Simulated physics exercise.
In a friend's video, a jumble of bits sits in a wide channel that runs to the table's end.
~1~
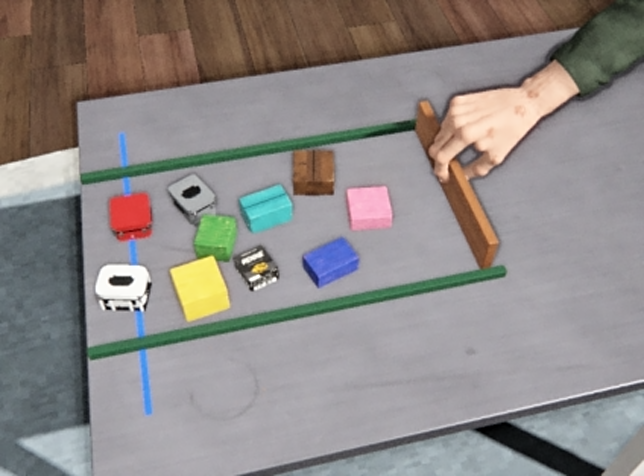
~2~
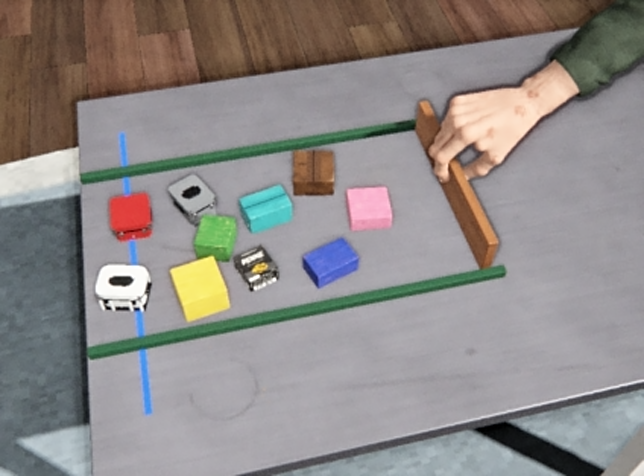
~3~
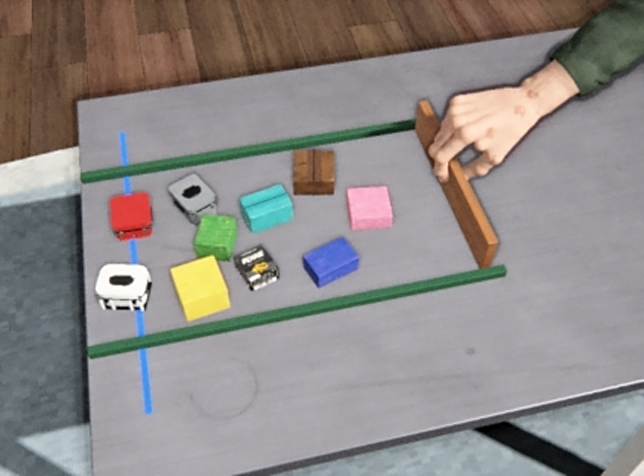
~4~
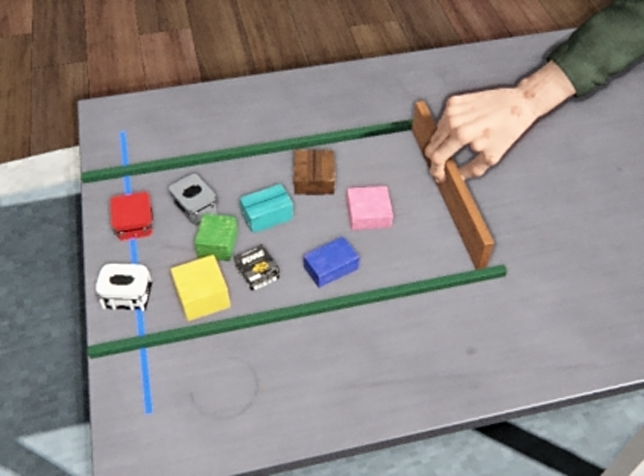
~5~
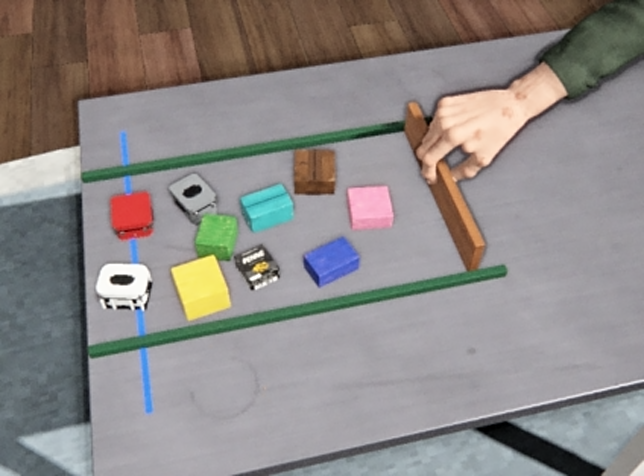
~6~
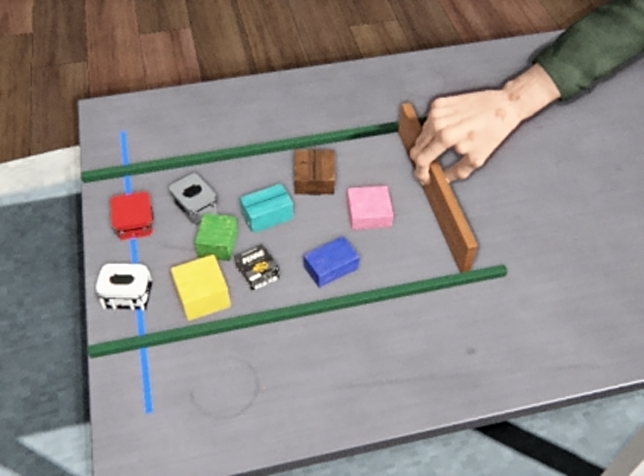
A wooden board held by a hand stayed nearly still at first, then slid slightly left between two green strips, while the colourful blocks and little cases scattered ahead of it stayed put.
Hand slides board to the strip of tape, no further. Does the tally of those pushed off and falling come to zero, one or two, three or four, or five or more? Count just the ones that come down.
It ends with five pieces at least gone from the top.
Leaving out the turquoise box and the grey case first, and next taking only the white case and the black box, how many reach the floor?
That makes 5 fallen, then 5 fallen in the other try.
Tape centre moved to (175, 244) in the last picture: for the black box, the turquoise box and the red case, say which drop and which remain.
First the black box, which stays on top, then the turquoise box, which stays on top, and the red case, which leaves the top.
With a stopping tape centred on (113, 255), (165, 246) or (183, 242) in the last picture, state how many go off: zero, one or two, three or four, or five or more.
Spot one gives five or more, spot two gives three or four, spot three gives 1 or 2.
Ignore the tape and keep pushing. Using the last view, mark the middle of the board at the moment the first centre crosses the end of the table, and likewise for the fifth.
(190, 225), then (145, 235).
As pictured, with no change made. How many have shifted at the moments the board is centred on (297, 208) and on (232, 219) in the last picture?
At the first point the count is 6, at the second it's 10.
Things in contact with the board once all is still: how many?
3 in contact.
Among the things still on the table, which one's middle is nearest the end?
It's the yellow block.
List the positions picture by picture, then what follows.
The first frame shows white case (124, 288); red case (132, 218); yellow block (200, 289); board (452, 181); tape (133, 253).
The second frame shows red case (132, 218); turquoise box (266, 210).
The third frame shows yellow block (200, 288); brown box (314, 173).
The fourth frame shows white case (125, 287); green block (217, 238).
The fifth frame shows red case (133, 217); blue block (331, 262).
The sixth frame shows white case (125, 287); red case (133, 217); yellow block (201, 287); board (434, 184); tape (134, 251).
Soon after, none off yet; white case at rest near (125, 287); red case at rest near (133, 217); yellow block at rest near (201, 287).
After that, none off yet; white case displaced a little near (101, 289); red case moving near (124, 218); yellow block displaced about its own width near (147, 304).
In the end, the number that fall off is five or more; gone, turquoise box, black box, green block, grey case, red case and white case.
